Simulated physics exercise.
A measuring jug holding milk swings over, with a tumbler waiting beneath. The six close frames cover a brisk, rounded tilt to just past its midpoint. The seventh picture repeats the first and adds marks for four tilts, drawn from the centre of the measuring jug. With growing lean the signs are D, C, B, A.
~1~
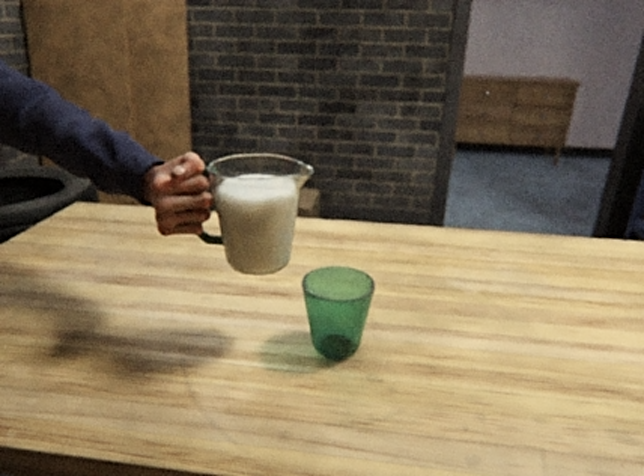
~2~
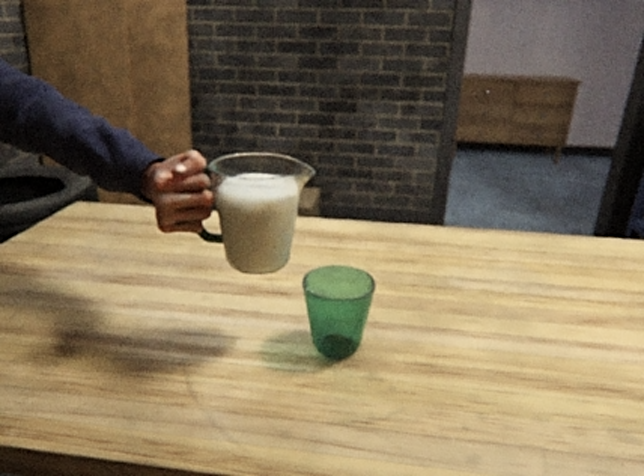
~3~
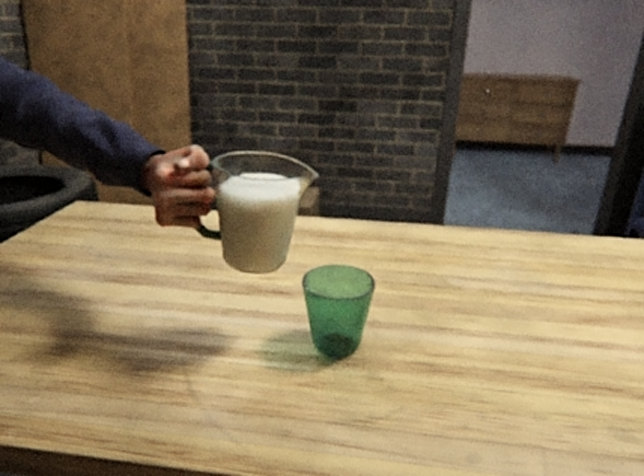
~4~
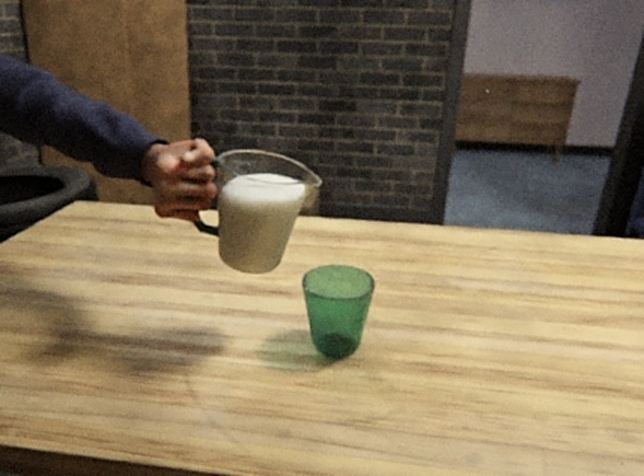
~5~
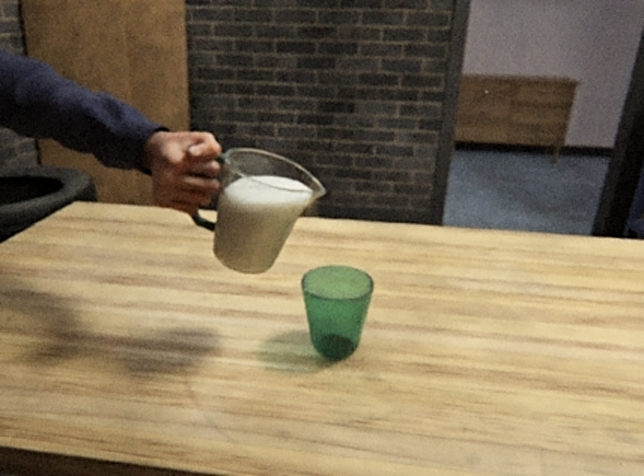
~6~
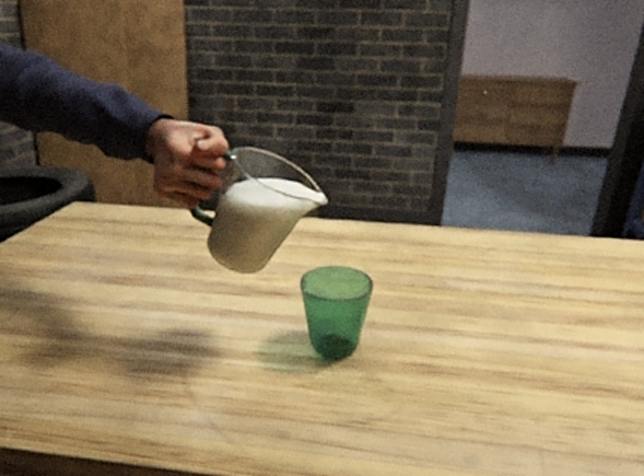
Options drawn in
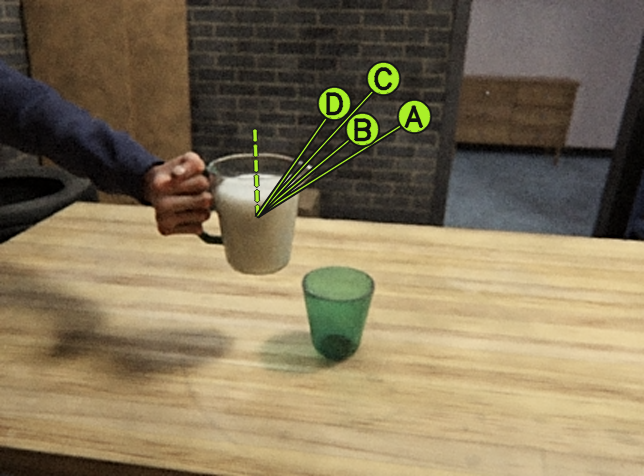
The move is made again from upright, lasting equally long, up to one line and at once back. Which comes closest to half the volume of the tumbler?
Use line A.
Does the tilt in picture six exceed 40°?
No.
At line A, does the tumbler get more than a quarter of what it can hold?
Yes, clearly.
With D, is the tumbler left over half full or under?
Under half.
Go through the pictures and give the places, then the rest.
Upright, lip at (312, 172); rim of the tumbler round (338, 282); nothing has left yet.
Upright, lip at (313, 173); nothing has left yet.
Tipped about 5°, lip at (316, 176); nothing has left yet.
Tipped about 11°, lip at (320, 183); nothing has left yet.
Tipped about 18°, lip at (323, 192); nothing has left yet.
Tipped about 26°, lip at (325, 201); nothing has left yet.
On the marked copy, A at (400, 126); B at (348, 140); C at (372, 91); D at (325, 118).
Choosing A, the tumbler ends with about 53 % of what it can hold.
Choosing B, the tumbler ends with about 37 % of what it can hold.
Choosing C, the tumbler ends with about 24 % of what it can hold.
Choosing D, the tumbler ends with about 13 % of what it can hold.
